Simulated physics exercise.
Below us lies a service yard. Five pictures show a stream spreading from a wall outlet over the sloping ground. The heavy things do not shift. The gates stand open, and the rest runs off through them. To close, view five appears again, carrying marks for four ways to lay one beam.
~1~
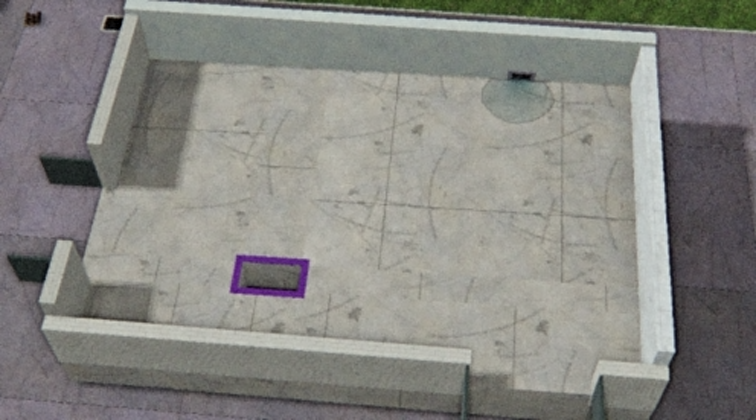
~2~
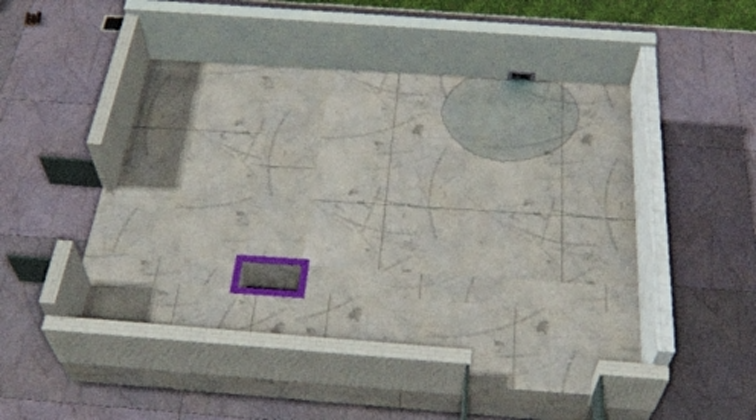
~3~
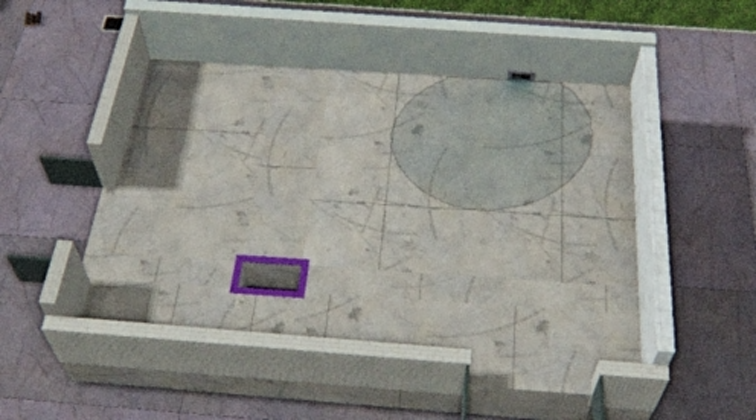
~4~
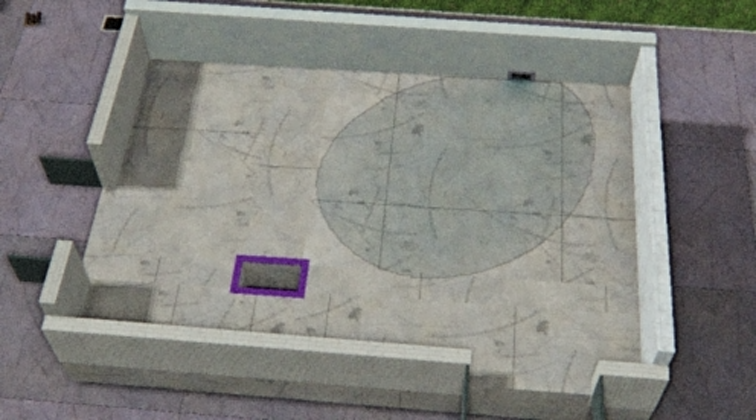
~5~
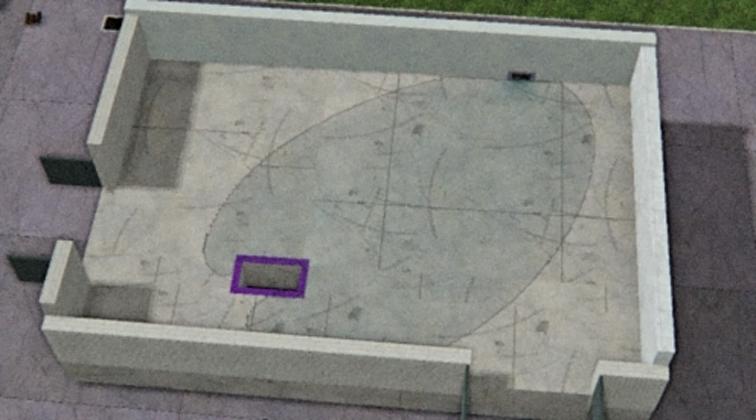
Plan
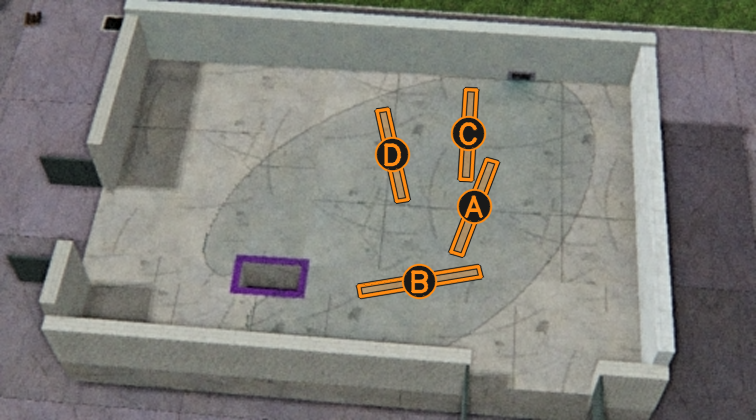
A walled service yard of pale, cracked concrete is seen from high above at an angle, with grass beyond the far wall. A small dark outfall sits at the far wall, right of centre, a purple-rimmed drain pit lies at lower left, and gaps open in the left and near walls. A thin bluish-grey sheet of water spreads from the outfall toward the lower left, reaching the pit, while the camera stays still.
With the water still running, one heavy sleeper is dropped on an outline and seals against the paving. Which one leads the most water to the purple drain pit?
Take B.
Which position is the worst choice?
It is C.
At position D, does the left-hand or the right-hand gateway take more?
The left one.
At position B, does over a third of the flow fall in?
Yes, it does.
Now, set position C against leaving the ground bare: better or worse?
It is worse.
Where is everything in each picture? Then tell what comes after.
In the first picture, outfall at (521, 75); purple drain pit at (270, 276); open gate at (104, 234); open gate at (529, 376); 2 % of the ground under water, visible out to (514, 117); purple drain pit still dry.
In the second picture, 7 % of the ground under water, visible out to (503, 157); purple drain pit still dry.
In the third picture, 15 % of the ground under water, visible out to (469, 206); purple drain pit still dry.
In the fourth picture, 28 % of the ground under water, visible out to (361, 251); purple drain pit still dry.
In the fifth picture, 46 % of the ground under water, visible out to (223, 245); purple drain pit taking water.
In orange, A from (456, 253) to (492, 160); B from (359, 291) to (479, 271); C from (465, 179) to (471, 89); D from (382, 110) to (402, 200).
Choosing A, about 23 % of the stream goes into the purple drain pit, about 77 % out by the gates.
Choosing B, about 49 % of the stream goes into the purple drain pit, about 50 % out by the gates.
Choosing C, about 12 % of the stream goes into the purple drain pit, about 87 % out by the gates.
Choosing D, about 15 % of the stream goes into the purple drain pit, about 84 % out by the gates.
